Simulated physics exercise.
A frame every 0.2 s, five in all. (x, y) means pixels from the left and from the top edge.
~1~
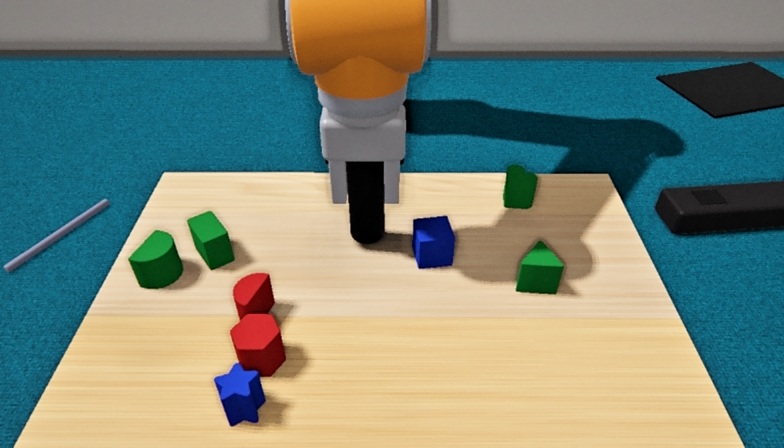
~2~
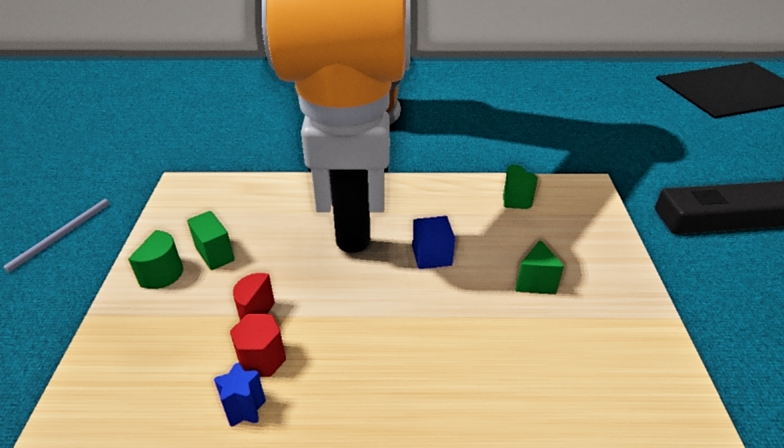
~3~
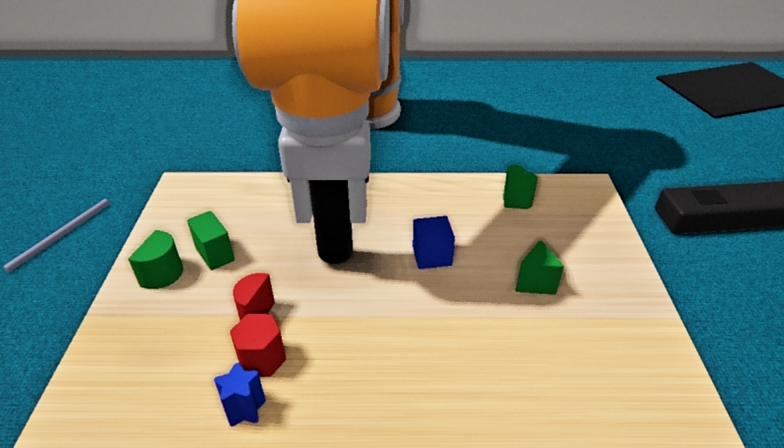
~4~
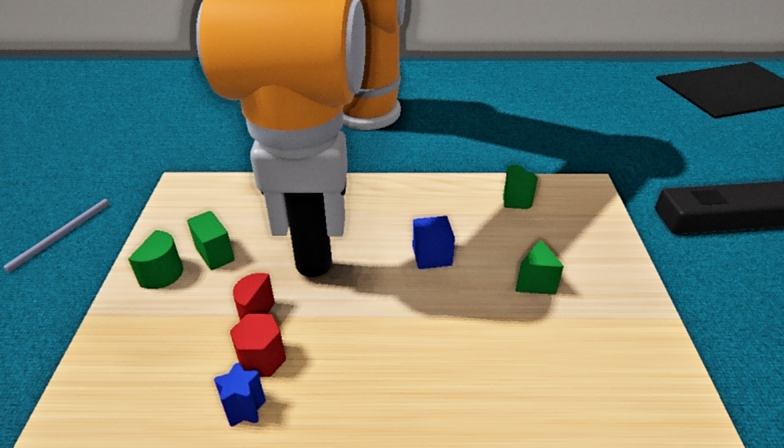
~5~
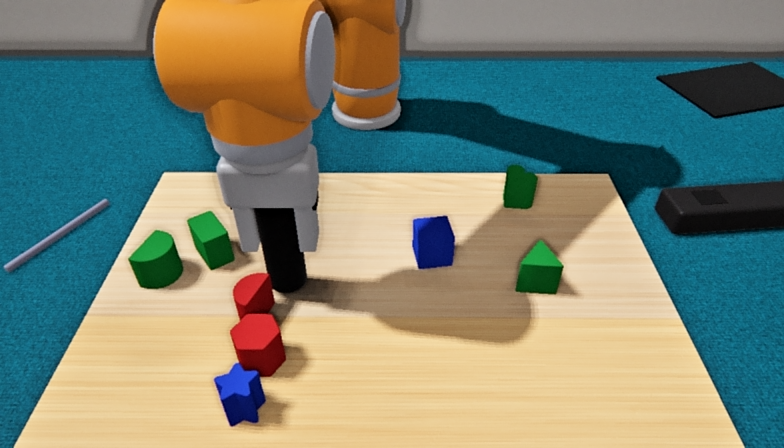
An orange and grey robot arm moved its black bar left and toward the viewer across a wooden board, ending close beside the red half-round block, while the red, green and blue blocks stayed still.
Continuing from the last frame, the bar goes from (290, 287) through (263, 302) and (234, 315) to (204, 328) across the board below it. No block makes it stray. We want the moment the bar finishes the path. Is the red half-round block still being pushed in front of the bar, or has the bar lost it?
It escapes to one side.
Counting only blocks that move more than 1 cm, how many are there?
Total moved: One.
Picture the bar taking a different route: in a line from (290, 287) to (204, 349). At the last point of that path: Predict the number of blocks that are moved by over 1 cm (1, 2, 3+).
Blocks that move over 1 cm: One.
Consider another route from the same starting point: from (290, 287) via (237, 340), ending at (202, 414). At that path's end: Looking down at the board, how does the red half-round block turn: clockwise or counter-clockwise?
It twists clockwise.
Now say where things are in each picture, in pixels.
In the first picture, bar tip (368, 234); block tops, red half-round block (249, 286); red six-sided block (255, 330).
In the second picture, bar (353, 242); blocks unchanged.
In the third picture, bar (336, 253); blocks unchanged.
In the fourth picture, bar (314, 266); blocks unchanged.
In the fifth picture, bar (288, 281); red half-round block (249, 286); red six-sided block (255, 330).
On the path given first. Halfway along, bar (247, 302); red half-round block (213, 312), turned 25° anticlockwise.
At the end, bar (201, 321); red half-round block (192, 329), turned 90° anticlockwise; red six-sided block in place.
